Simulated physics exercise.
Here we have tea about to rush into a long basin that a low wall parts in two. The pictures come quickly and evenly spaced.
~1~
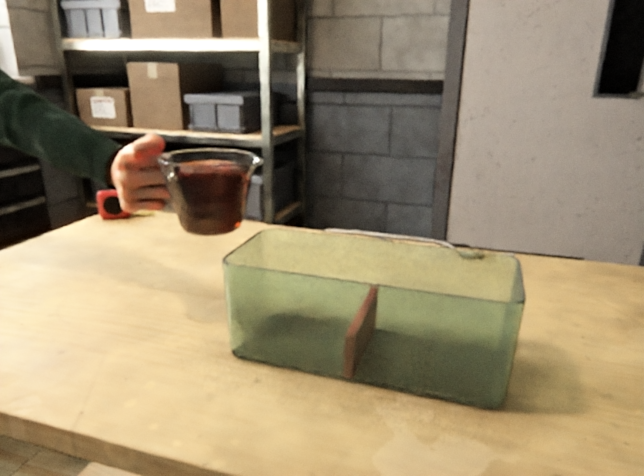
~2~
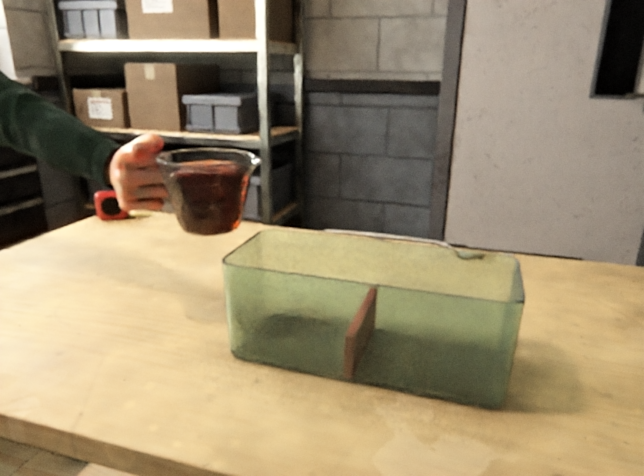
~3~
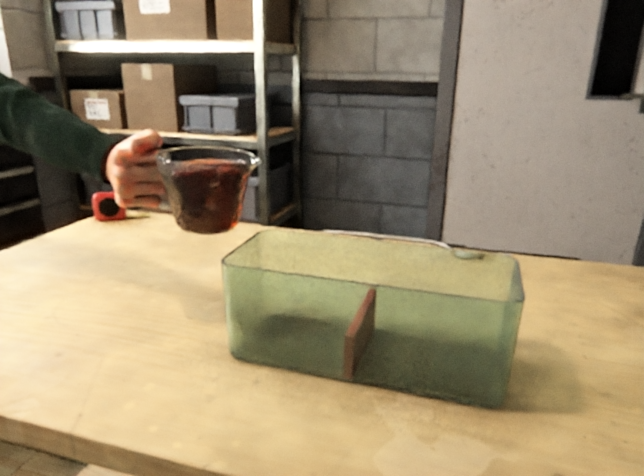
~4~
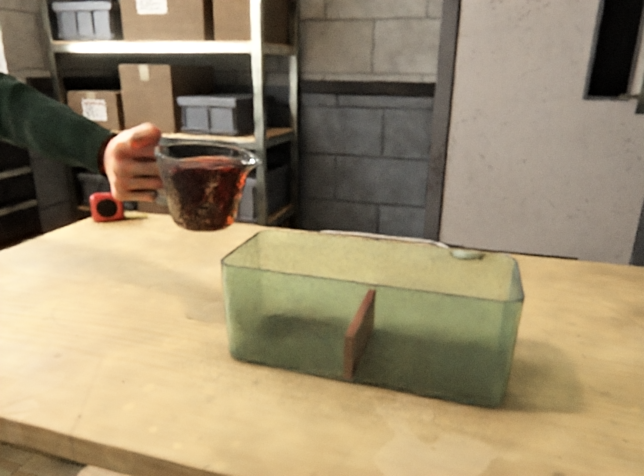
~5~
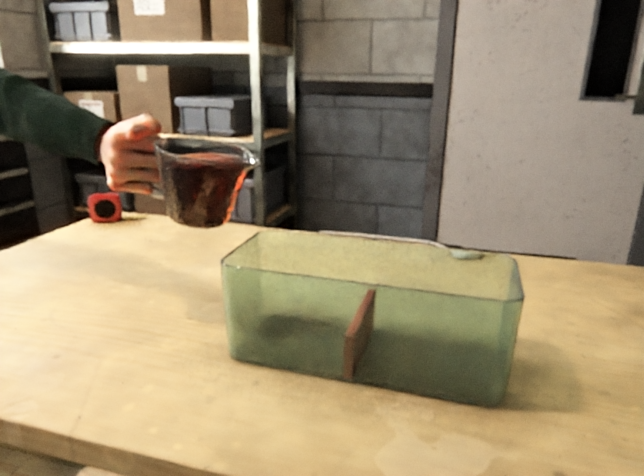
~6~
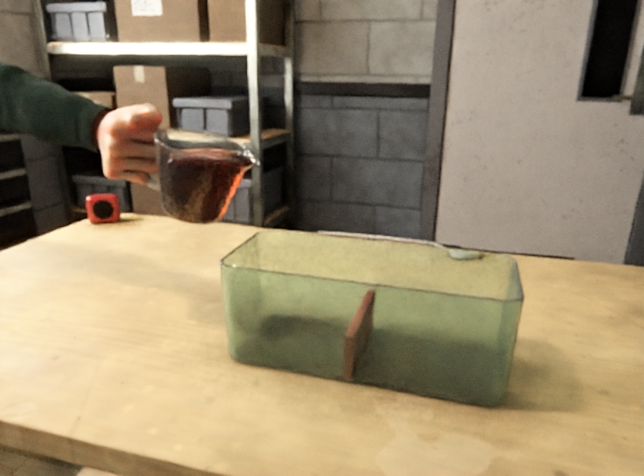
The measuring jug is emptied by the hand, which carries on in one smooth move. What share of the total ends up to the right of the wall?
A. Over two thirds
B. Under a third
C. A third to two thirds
Under a third.
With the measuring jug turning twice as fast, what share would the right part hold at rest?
Roughly 5 in a hundred.
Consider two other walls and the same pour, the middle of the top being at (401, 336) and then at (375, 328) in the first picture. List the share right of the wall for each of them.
20 %, then 10 %.
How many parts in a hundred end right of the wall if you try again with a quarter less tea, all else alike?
Near 5 in a hundred.
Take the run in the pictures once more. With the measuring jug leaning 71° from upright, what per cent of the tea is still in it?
About 65 per cent.
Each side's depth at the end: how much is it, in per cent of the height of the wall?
The left part 40 per cent, the right part 0.
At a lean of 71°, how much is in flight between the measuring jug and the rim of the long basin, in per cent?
Share out of both vessels: Approx. 30 %.
A moment on, the tilt is 71° and 63 per cent is still to pour, 9 is left of the wall and 0 right of it.
Next, the tilt is 101° and 8 per cent is still to pour, 68 is left of the wall and 1 right of it.
Then the tilt is 103° and 0 per cent is still to pour, 95 is left of the wall and 2 right of it.
Later the tilt is 103° and 0 per cent is still to pour, 96 is left of the wall and 3 right of it.
Finally, 96 per cent lies left of the wall, 2 right of it and 1 outside.
